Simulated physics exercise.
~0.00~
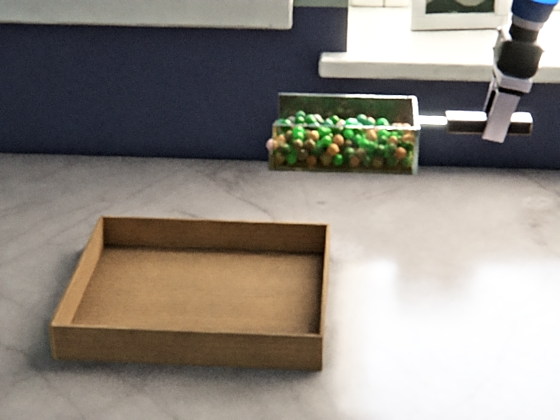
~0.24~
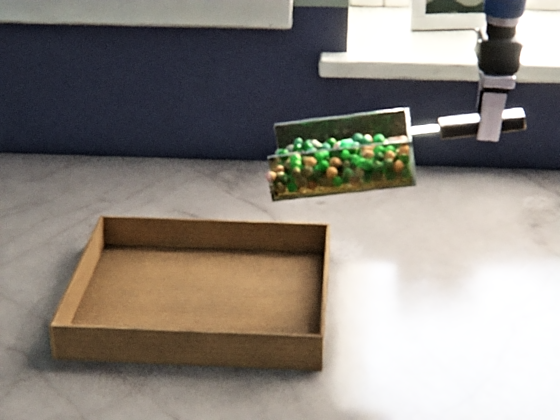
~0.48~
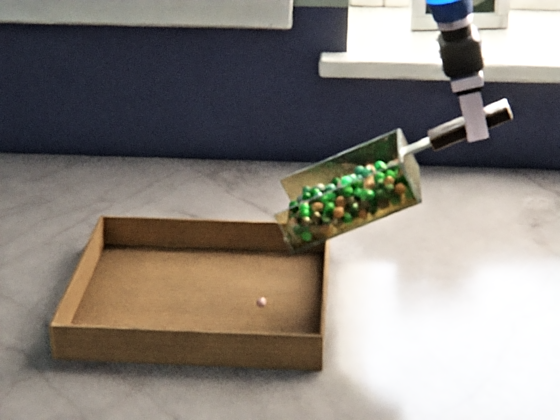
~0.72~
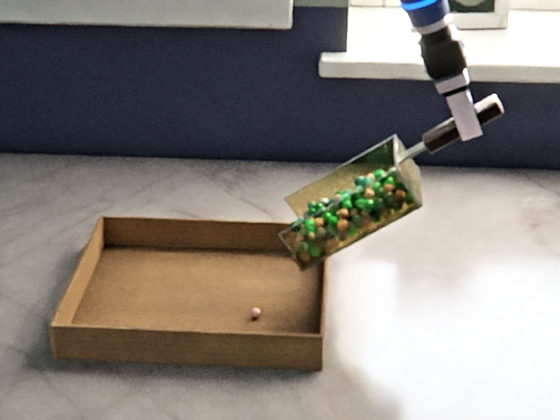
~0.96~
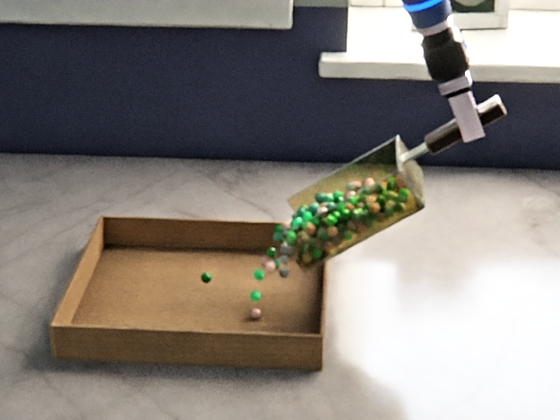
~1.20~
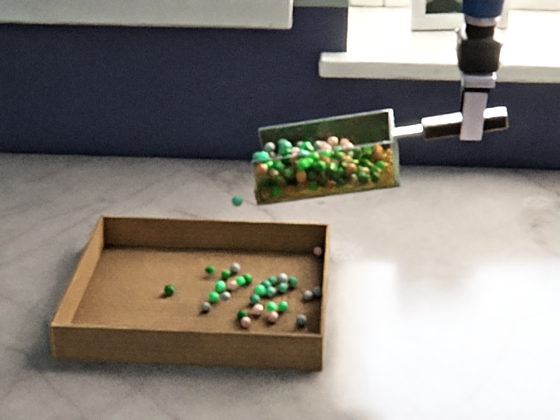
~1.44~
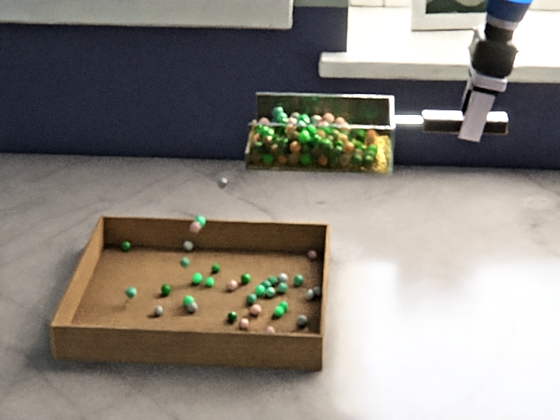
On a marble counter by a window, a robot arm tipping a clear box, spilling some coloured balls into a tray, then levelling.
